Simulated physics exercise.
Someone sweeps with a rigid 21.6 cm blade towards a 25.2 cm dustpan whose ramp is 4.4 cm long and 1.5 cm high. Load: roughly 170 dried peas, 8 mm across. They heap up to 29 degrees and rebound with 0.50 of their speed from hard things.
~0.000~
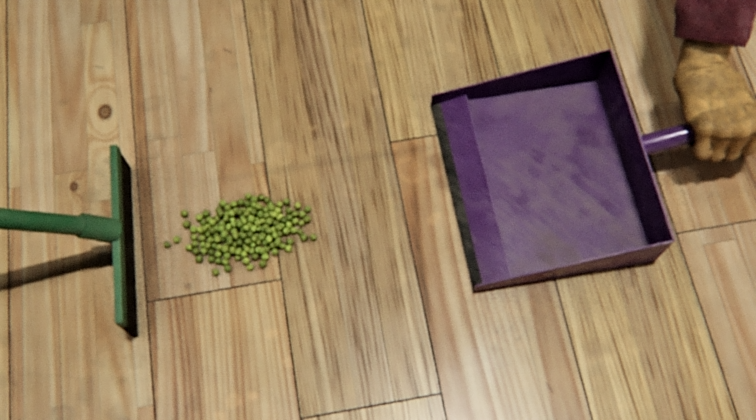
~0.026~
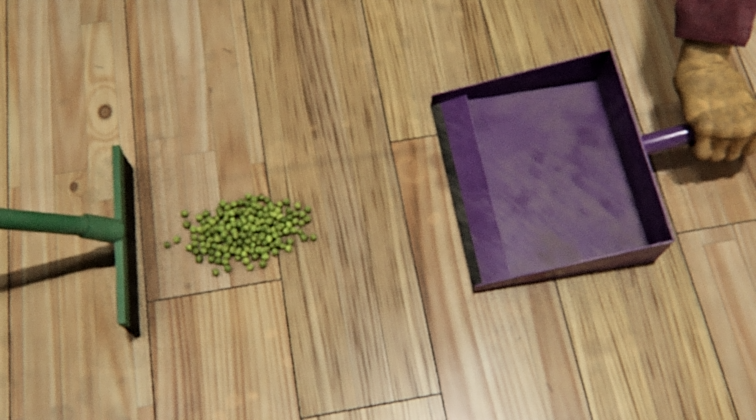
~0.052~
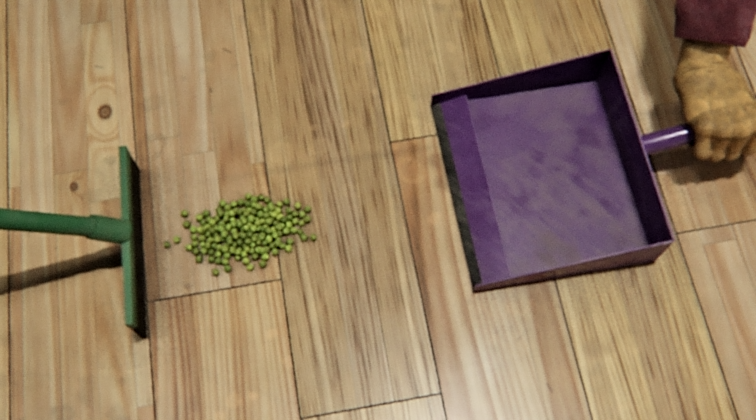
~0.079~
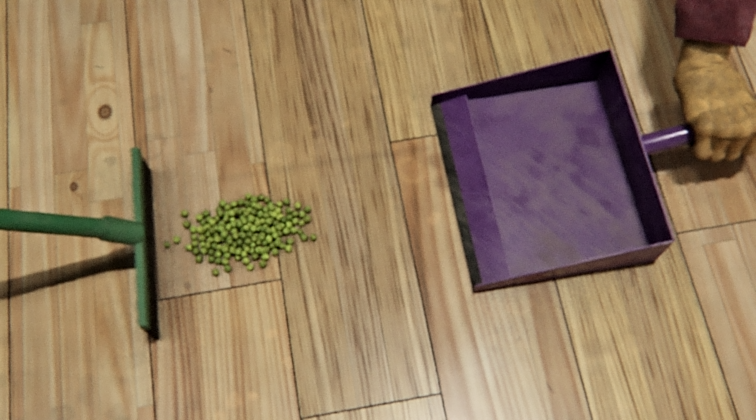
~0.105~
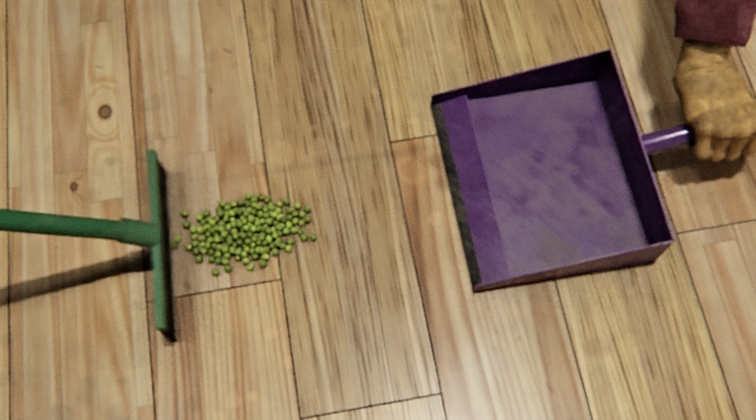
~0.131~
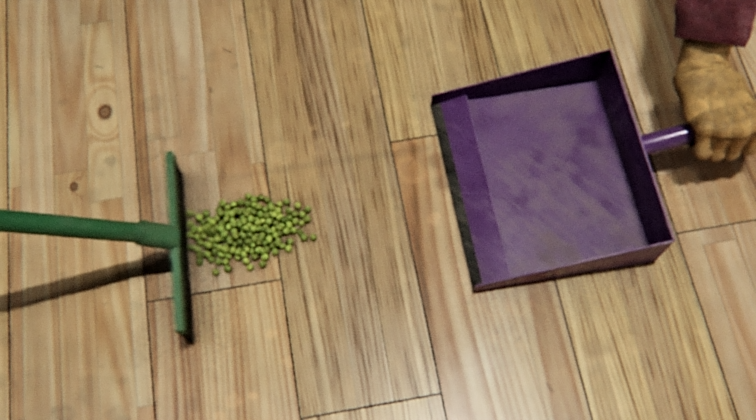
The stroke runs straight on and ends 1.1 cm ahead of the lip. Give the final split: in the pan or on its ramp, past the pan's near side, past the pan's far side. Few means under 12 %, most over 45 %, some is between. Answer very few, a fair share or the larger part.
Pan a fair share, near side a fair share, far side very few.
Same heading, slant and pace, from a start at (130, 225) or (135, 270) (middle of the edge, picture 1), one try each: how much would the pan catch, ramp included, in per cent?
About 40 and 25 per cent.
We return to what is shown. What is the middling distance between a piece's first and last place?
Some 28 cm.
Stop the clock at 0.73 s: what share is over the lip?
About 45 per cent by then.
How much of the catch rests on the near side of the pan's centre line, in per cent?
Roughly 100 per cent.
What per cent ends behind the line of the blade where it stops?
Some 20 per cent.
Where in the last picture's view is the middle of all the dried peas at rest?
Around (469, 236).
Then, at 0.33 s, middle of the blade 17 cm from the lip; 0 % over the lip, far side 0 %, near side 5 %.
After 0.47 s, middle of the blade 6 cm from the lip; 0 % over the lip, far side 5 %, near side 10 %.
Then, at 0.73 s, middle of the blade 1 cm from the lip; 45 % over the lip, far side 5 %, near side 20 %.
By 1.8 s all is still; pan 35 %, near side 20 %, far side 5 %, in front of the lip or behind the blade 40 %.
